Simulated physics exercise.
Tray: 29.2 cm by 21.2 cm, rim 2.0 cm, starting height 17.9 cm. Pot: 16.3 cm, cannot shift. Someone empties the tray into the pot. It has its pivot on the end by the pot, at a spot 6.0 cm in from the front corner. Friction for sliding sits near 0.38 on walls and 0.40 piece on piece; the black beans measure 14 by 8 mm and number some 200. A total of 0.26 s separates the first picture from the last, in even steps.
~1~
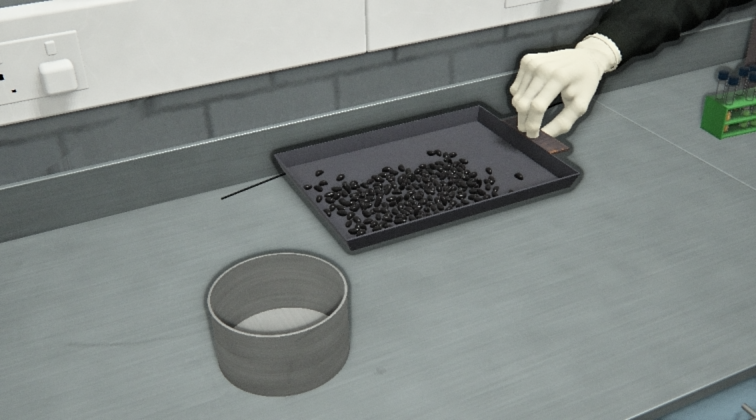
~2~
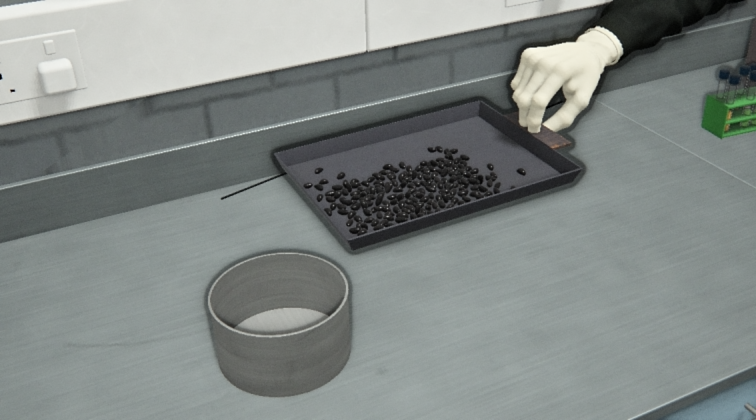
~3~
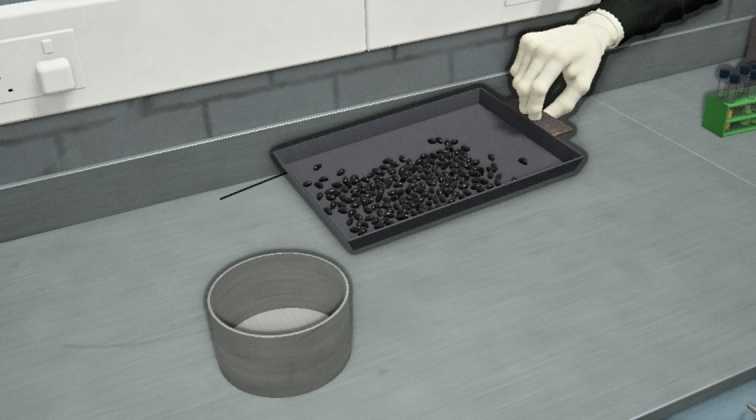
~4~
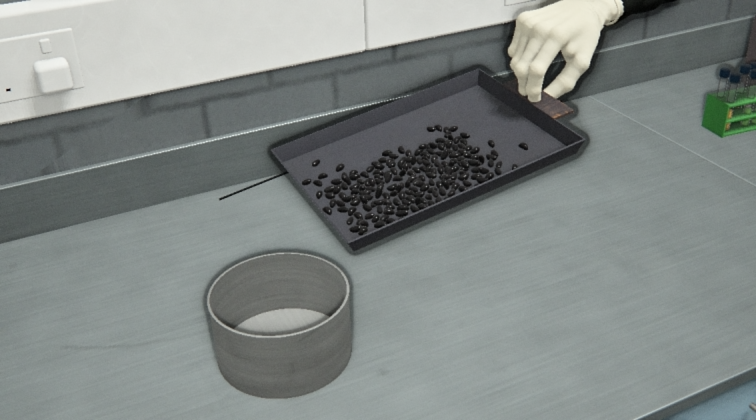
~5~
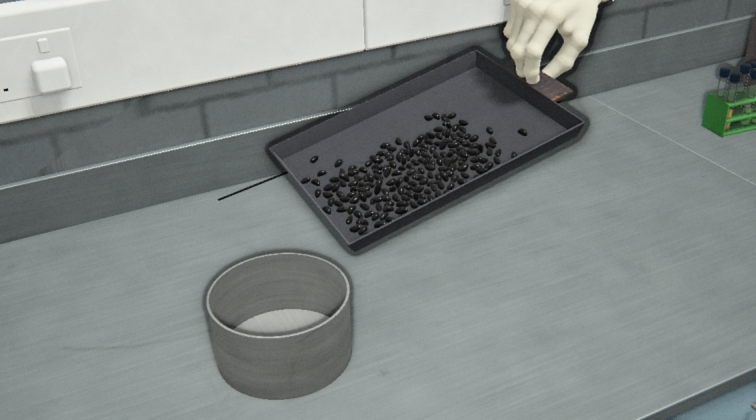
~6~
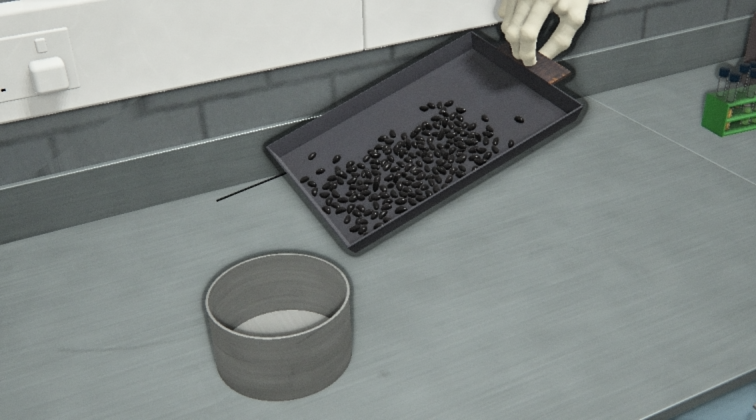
In the video, a white-gloved hand grips the handle of a dark tray of black beans on a gray counter and gradually raises that right end, tilting the tray toward the left, while a round gray pot stays still.
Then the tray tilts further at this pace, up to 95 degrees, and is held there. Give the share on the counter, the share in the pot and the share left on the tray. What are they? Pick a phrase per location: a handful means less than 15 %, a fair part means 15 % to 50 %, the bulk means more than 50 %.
Counter: A fair part, pot: The bulk, tray: A handful.
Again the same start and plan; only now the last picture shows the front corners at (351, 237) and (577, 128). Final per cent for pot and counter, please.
In the pot: 70 per cent; on the counter: 30 per cent.
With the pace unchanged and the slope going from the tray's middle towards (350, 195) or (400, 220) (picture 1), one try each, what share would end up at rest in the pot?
The share comes to roughly 75 in a hundred, then roughly 10 in a hundred.
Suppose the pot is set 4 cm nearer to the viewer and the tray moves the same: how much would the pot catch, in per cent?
Share in pot: Approx. 90 %.
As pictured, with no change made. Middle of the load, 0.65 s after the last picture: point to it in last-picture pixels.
At about (315, 259).
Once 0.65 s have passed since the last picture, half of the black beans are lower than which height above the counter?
Around 16 cm up.
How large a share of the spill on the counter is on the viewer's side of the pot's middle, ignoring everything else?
About 100 percent of the spill.
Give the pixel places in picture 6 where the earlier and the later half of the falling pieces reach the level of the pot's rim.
Early half: About (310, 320); late half: (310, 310).
Then, 0.39 s after the last picture, tilt 56 degrees; the tray holds 100 %, the pot 0 %.
Then, 0.65 s after the last picture, tilt 80 degrees; the tray holds 45 %, the pot 20 %.
Then, 1.02 s after the last picture, tilt 95 degrees; the tray holds 0 %, the pot 60 %.
In the end, counter 40 %, pot 60 %, tray 0 %.
